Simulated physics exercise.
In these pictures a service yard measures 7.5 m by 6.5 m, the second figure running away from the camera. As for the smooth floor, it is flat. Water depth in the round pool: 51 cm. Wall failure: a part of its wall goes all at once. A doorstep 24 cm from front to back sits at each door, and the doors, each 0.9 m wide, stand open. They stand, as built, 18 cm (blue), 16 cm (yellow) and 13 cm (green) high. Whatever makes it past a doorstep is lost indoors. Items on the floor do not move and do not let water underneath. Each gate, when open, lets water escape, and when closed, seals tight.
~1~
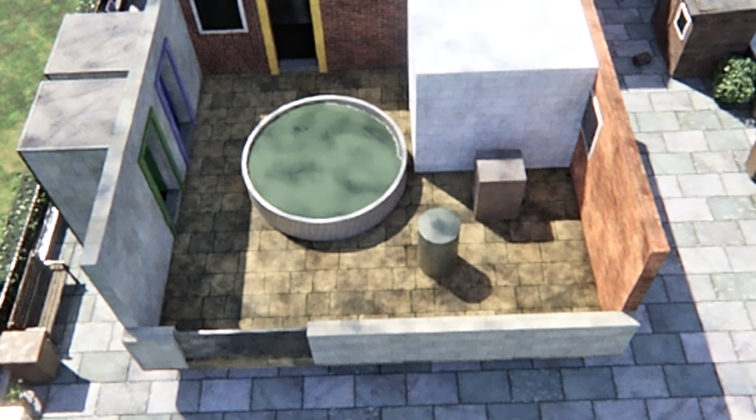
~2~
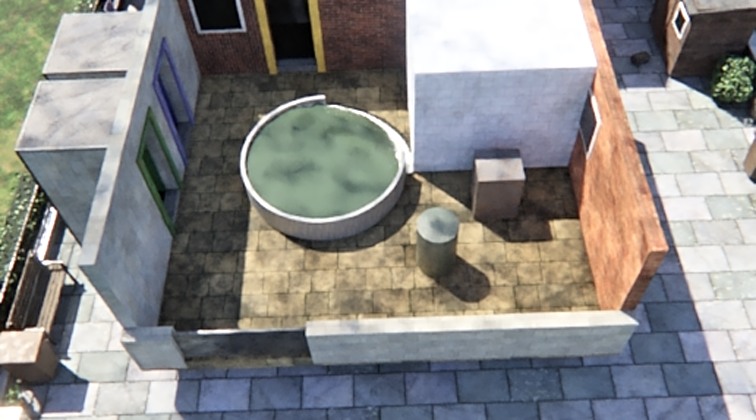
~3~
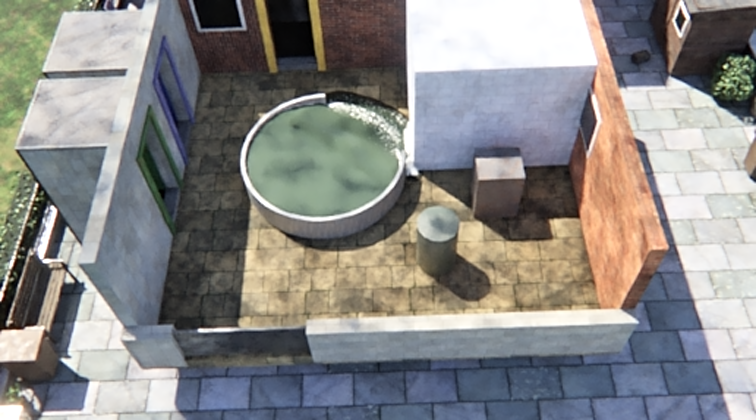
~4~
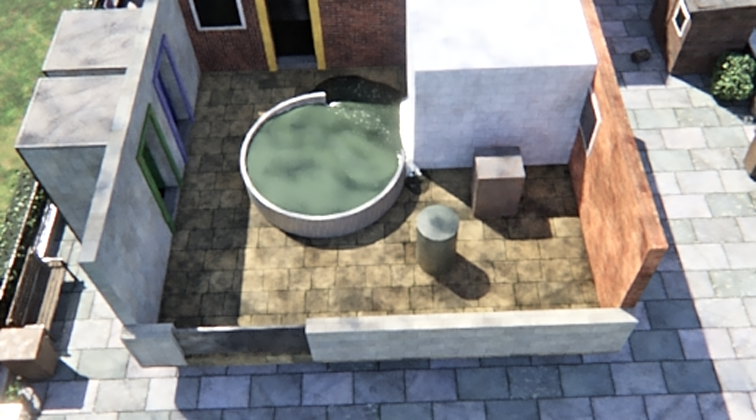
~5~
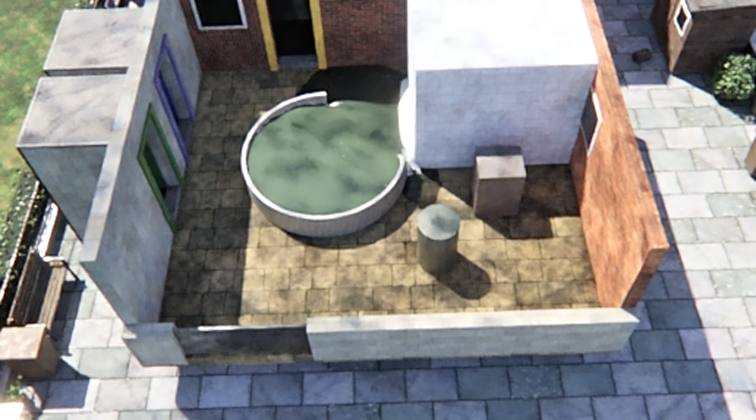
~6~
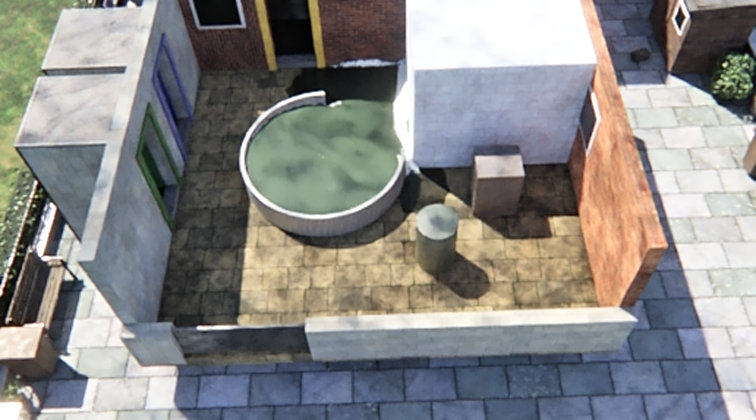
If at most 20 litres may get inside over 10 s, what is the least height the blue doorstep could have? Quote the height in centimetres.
Roughly 16 cm.
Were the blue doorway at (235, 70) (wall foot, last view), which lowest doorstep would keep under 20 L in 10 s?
About 20 cm.
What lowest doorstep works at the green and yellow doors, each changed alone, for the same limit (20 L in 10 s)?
You'd want some 5.5 cm at green and some 15 cm at yellow.
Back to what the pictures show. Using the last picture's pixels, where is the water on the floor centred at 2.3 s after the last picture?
(328, 133) or so.
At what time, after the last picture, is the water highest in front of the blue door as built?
It peaks at about 3.5 s.
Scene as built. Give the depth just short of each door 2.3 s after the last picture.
Door depths (cm): Blue = 22, yellow = 20, green = 0.
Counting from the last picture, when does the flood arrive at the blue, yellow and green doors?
Front log: Blue = 2.0 s, yellow = 0.2 s, green = 2.6 s.
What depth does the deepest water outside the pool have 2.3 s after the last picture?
39 cm.
Then, 0.7 s after the last picture water covers 15 % of the floor, deepest (56 cm) near (399, 70); it has not reached the blue door.
Then, 2.3 s after the last picture water covers 35 % of the floor, deepest (39 cm) near (201, 71); 22 cm at the blue door, 0 litres in over its 18 cm doorstep.
Then, 9.3 s after the last picture water covers 95 % of the floor, deepest (18 cm) near (208, 77); 13 cm at the blue door, 9 litres in over its 18 cm doorstep.
At the blue door as built, the water peaked near 22 cm, 3.3 s after the last picture.
Run again over the same 10 s with other heights there, 27 litres in over 14.5 cm, 4 litres over 20 cm. The limit of 20 litres is kept from about 16 cm up.
